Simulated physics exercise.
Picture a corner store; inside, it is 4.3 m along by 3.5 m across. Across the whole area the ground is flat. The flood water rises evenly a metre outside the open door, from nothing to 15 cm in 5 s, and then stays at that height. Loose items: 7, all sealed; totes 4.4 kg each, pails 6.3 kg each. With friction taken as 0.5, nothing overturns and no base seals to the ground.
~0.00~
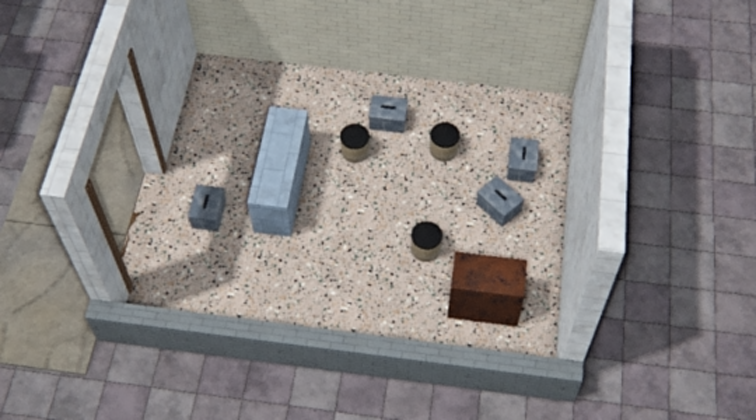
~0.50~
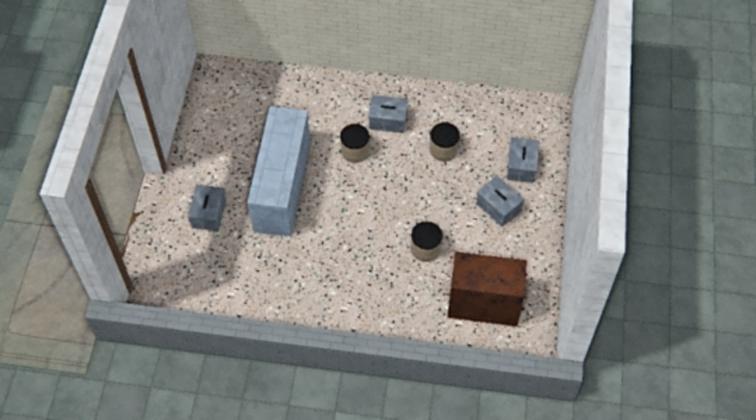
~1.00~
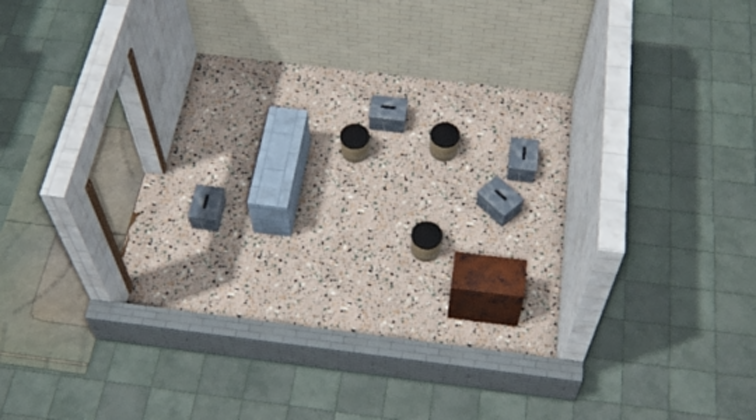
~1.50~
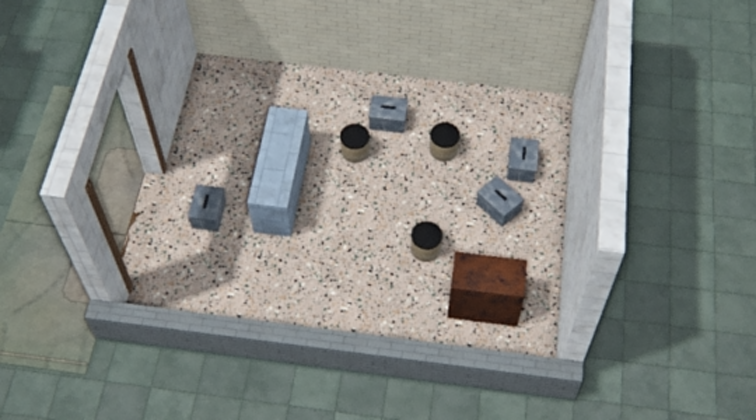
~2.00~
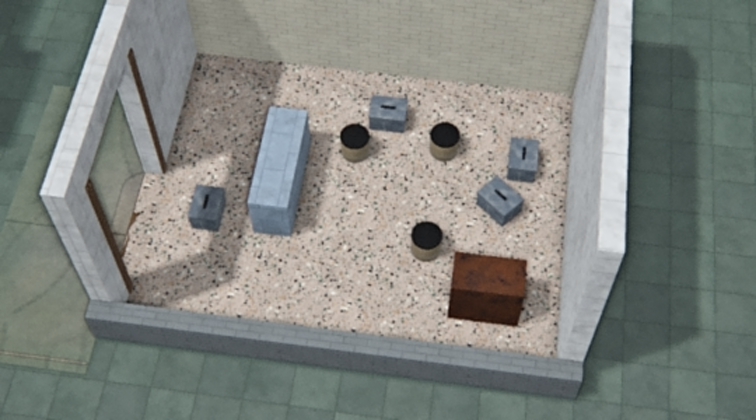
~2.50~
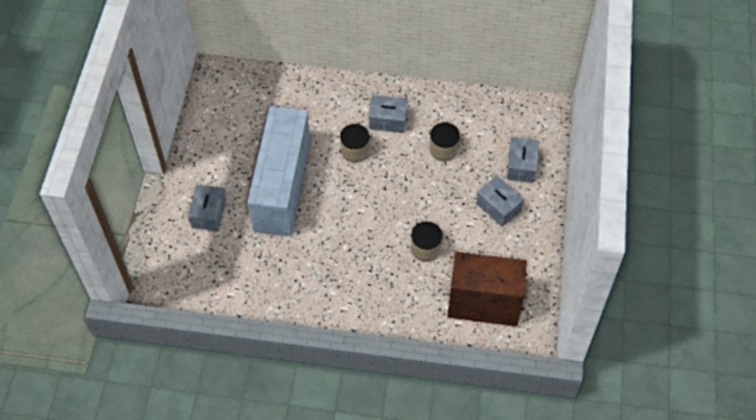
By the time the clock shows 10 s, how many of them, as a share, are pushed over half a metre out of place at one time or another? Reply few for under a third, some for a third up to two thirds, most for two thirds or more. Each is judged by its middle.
Few.
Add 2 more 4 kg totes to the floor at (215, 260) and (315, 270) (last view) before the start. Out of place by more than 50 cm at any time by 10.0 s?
Well, the first one tops the mark, and the second tops the mark.
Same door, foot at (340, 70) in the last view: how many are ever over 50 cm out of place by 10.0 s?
2.
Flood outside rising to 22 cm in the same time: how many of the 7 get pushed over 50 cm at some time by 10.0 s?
That would give 4.
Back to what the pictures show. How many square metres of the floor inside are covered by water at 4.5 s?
3.0 m2.
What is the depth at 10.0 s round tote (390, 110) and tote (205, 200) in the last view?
I'd put it at 4 cm and 7 cm respectively.
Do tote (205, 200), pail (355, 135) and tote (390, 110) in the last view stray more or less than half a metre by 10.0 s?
In turn: Past it, short of it, less.
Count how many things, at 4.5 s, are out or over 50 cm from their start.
Tally at that time: 0.
After 3.5 s 0 of 7 are over 50 cm from their spots; 0 afloat.
After 4.5 s 0 of 7 are over 50 cm from their spots; 0 afloat.
After 7.0 s 1 of 7 are over 50 cm from their spots; 1 afloat.
After 10.0 s 1 of 7 are over 50 cm from their spots, and 1 have been at some point; 2 afloat.
